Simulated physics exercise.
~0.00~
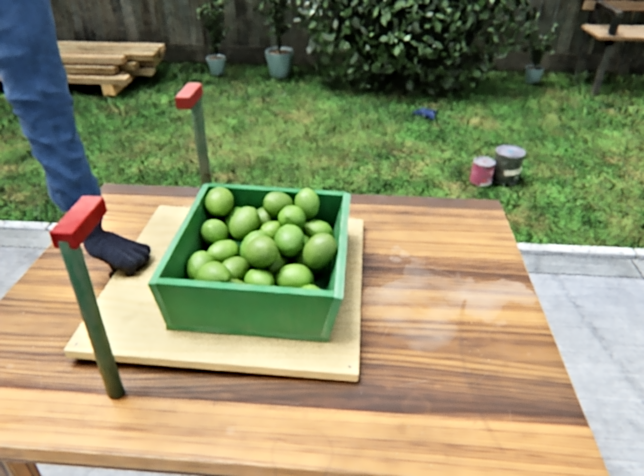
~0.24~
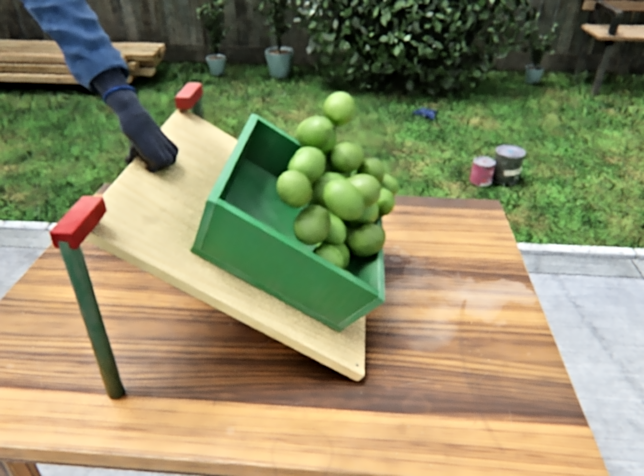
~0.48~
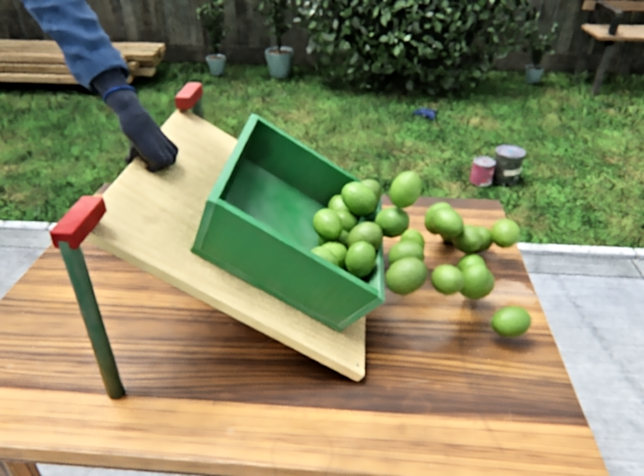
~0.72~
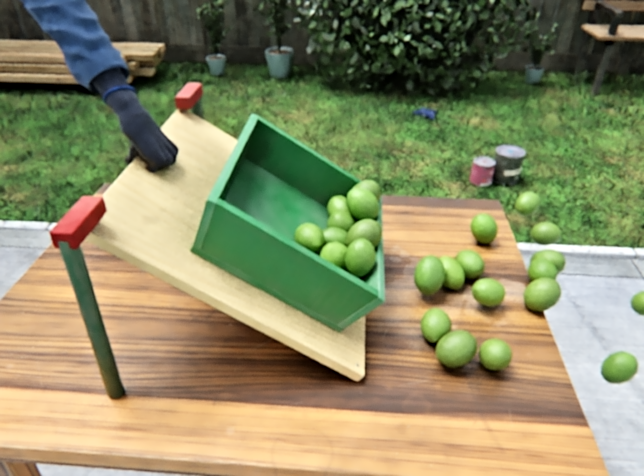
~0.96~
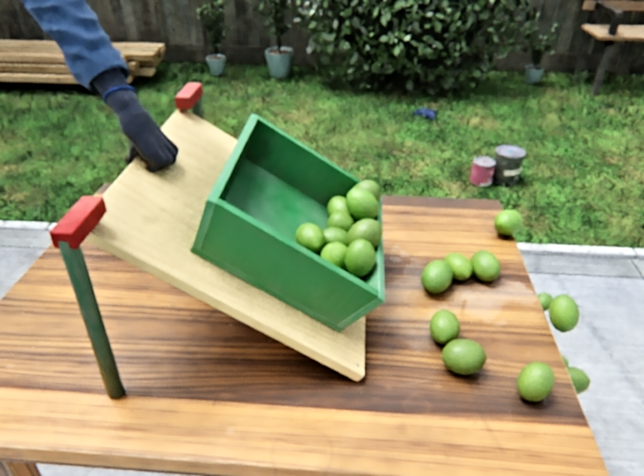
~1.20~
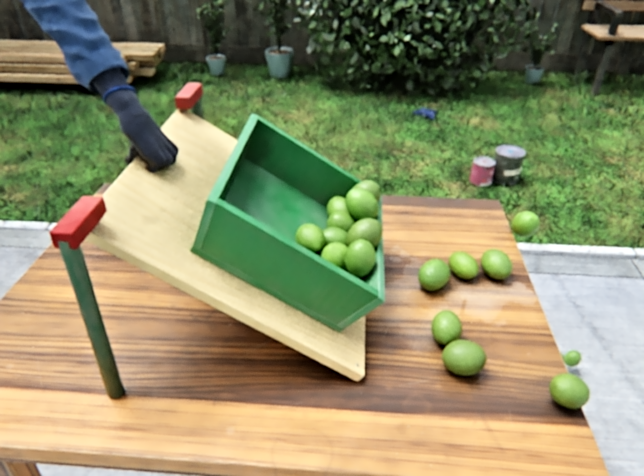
At the start, a green crate full of limes sits on a pale board on a striped wooden table, beside two green posts with red tops. A gloved hand then lifts the left side of the board, tipping it and the crate steeply to the right. The limes heap toward the low end and spill over it, while the board stays tilted at the posts. They scatter across the table, and several drop off the right edge. At the end, the hand still rests on the tilted board, a cluster of limes remains in the crate's low corner, and a few others lie on the table.
